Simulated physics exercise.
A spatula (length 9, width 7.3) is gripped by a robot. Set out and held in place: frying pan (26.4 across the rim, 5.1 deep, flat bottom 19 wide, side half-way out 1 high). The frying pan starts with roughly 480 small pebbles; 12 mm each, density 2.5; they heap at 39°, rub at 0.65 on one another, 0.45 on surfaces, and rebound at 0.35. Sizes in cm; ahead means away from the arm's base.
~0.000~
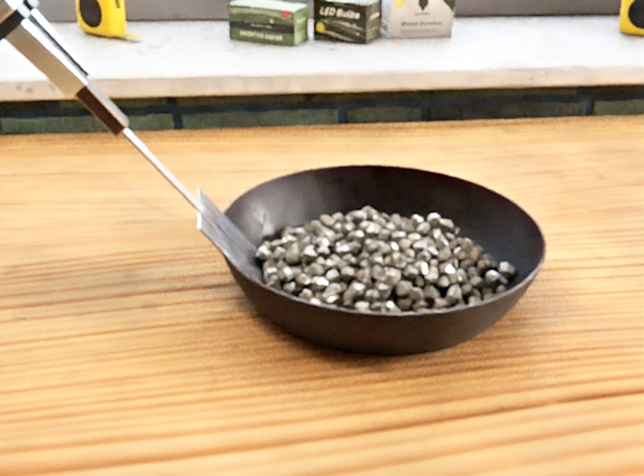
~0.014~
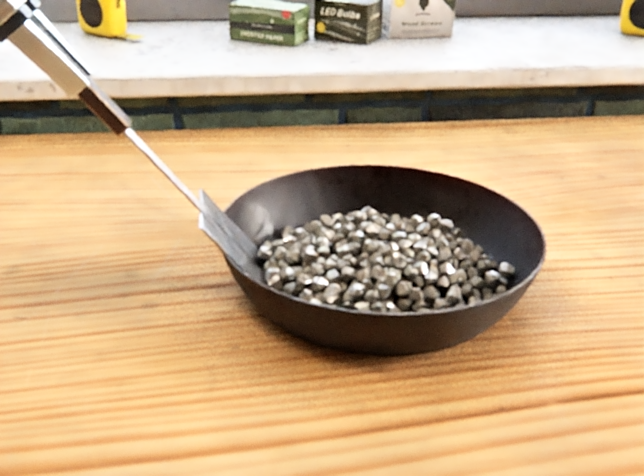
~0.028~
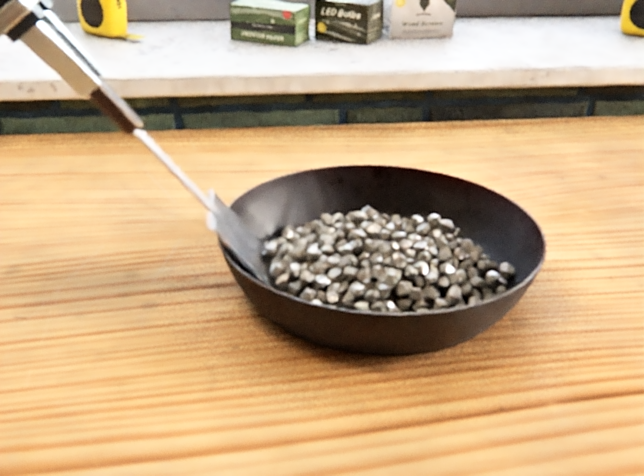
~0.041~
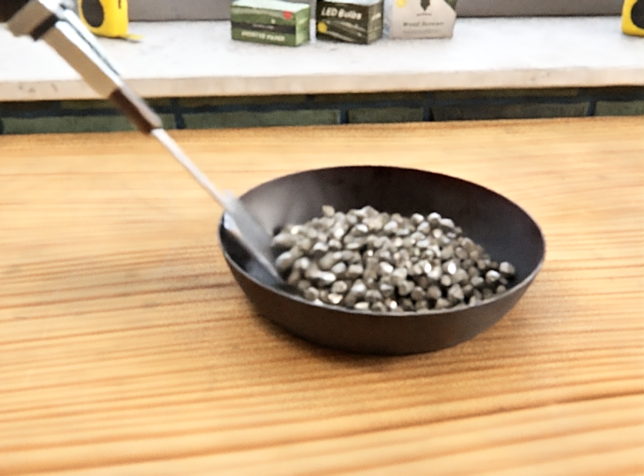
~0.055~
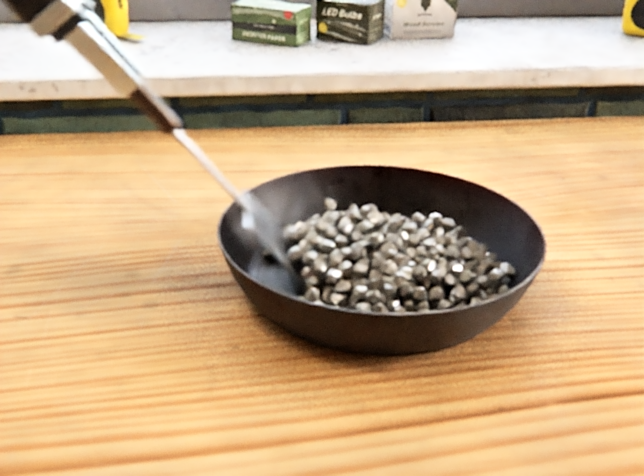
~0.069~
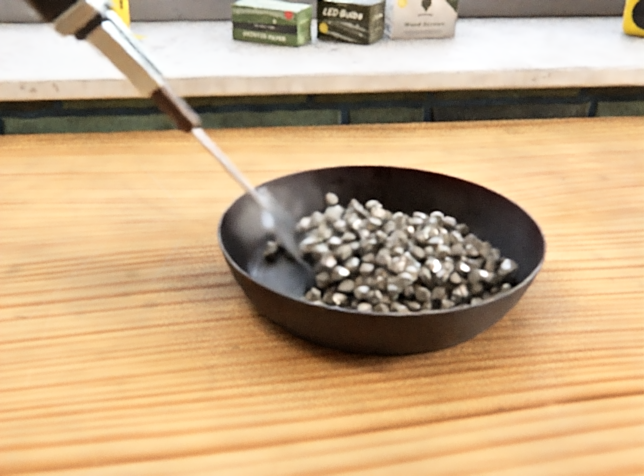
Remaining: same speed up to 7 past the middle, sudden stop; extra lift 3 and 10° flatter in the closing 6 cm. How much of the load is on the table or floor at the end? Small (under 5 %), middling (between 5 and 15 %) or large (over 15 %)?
Share on the table or floor: Middling (between 5 and 15 %).
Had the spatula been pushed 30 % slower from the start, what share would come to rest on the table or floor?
It would be near 5 per cent.
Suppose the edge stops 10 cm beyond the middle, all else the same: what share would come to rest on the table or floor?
In that case some 25 per cent.
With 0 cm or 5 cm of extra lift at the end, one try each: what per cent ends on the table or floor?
About 0 and 15 per cent.
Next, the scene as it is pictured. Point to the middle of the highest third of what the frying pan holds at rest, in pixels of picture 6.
At about (482, 237).
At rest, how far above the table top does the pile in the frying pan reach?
Roughly 6.5 cm.
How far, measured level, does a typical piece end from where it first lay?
Some 4 cm.
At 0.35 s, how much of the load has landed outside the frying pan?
Some 6 per cent.
After 0.10 s, sloping 52°, highest piece 6 above the table; 476 in the frying pan.
After 0.14 s, sloping 48°, highest piece 7 above the table; 476 in the frying pan.
After 0.35 s, sloping 42°, highest piece 7 above the table; 438 in the frying pan, 28 on the table or floor, 10 on the blade or in flight.
After 1.40 s, sloping 42°, highest piece 6 above the table; 438 in the frying pan, 38 on the table or floor.
In the end, 438 in the frying pan, 38 on the table or floor. That is 8 % on the table or floor.
